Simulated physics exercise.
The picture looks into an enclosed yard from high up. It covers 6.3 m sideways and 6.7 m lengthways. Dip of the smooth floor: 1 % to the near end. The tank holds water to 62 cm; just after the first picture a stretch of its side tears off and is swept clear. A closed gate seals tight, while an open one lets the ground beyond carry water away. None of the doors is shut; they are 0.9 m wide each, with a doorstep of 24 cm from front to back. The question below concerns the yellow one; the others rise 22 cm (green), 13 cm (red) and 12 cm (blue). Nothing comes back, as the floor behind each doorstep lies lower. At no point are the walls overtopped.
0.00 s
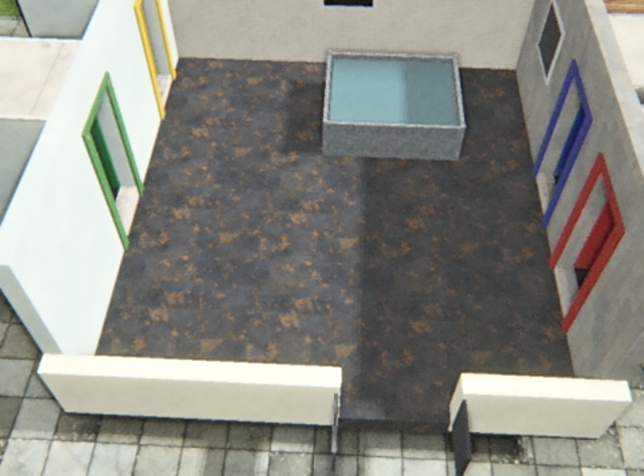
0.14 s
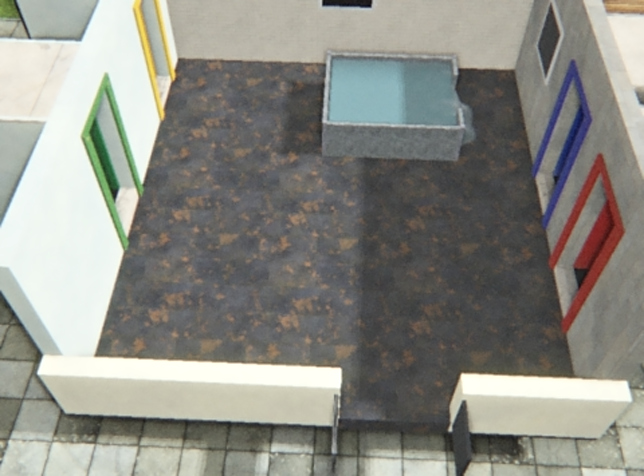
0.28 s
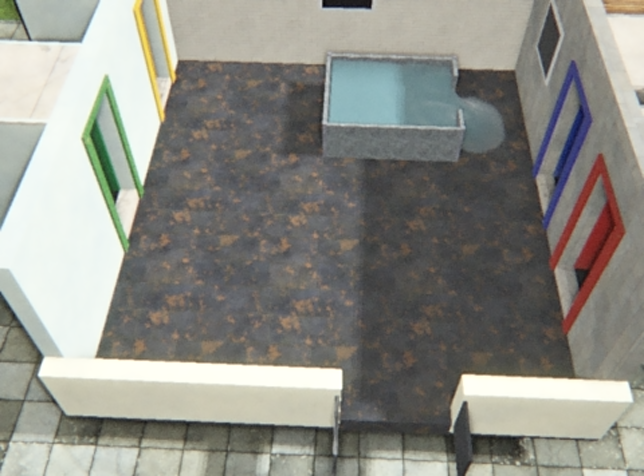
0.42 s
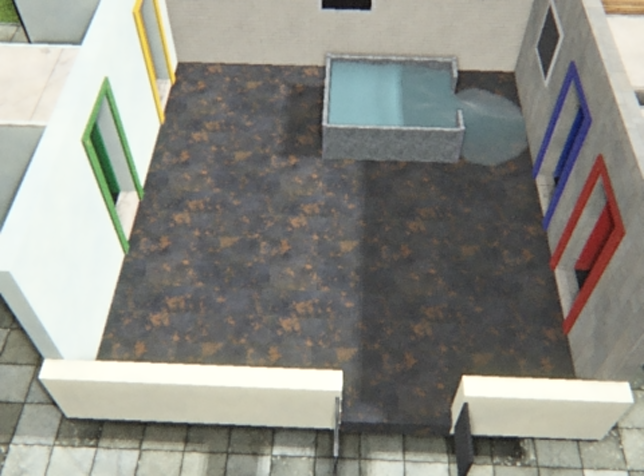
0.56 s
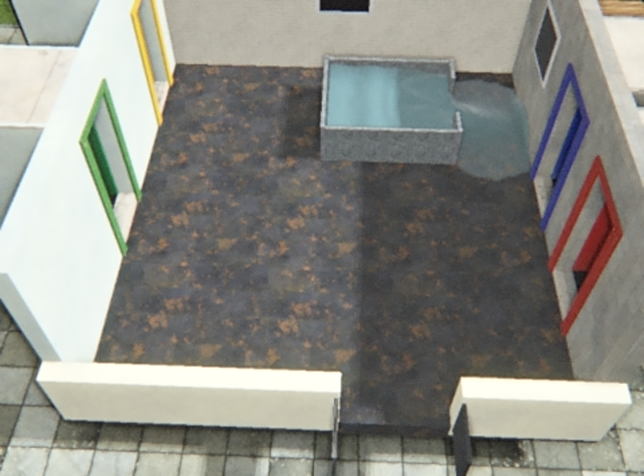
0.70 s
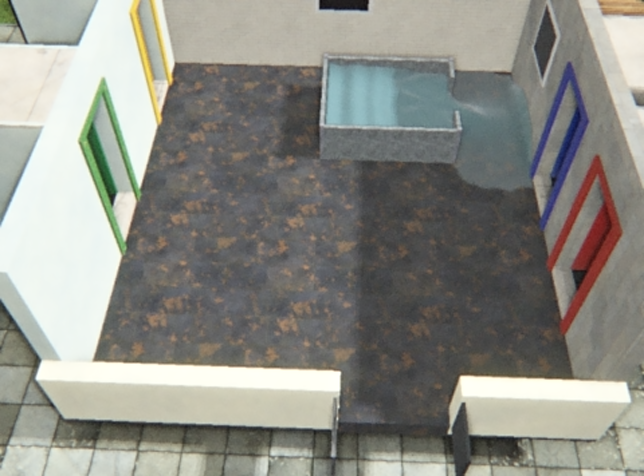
The footage shows an enclosed yard with a stone-sided tank of water near the back wall; water pours from the tank's right side and spreads across the dark floor to the right wall, near the blue-edged doorway.
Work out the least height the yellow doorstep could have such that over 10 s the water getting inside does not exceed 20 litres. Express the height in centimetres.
The least height is about 9.5 cm.
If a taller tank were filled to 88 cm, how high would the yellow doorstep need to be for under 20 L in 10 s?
You'd need a step of close to 16 cm.
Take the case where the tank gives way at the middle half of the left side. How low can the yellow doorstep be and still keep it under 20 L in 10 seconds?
If so: Around 21 cm.
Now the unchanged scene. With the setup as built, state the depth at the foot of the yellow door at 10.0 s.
The depth there is around 6.5 cm.
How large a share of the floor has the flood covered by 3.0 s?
I'd say near 35 percent.
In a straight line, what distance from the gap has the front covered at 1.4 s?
About 3.0 m.
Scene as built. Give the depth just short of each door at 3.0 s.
In cm - green: 0, yellow: 0, red: 4, blue: 10.
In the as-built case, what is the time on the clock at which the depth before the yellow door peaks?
Roughly 4.5 s.
After 1.4 s water covers 10 % of the floor, deepest (42 cm) near (502, 72); it has not reached the yellow door.
After 3.0 s water covers 35 % of the floor, deepest (28 cm) near (513, 126); it has not reached the yellow door.
After 10.0 s water covers 80 % of the floor, deepest (12 cm) near (211, 398); 6 cm at the yellow door, 7 litres in over its 12 cm doorstep.
At the yellow door as built, the water arrived by 3.9 s and peaked near 15 cm at 4.6 s.
Run again over the same 10 s with other heights there, 38 litres in over 8 cm, 11 litres over 11 cm. The limit of 20 litres is kept from about 9.5 cm up.
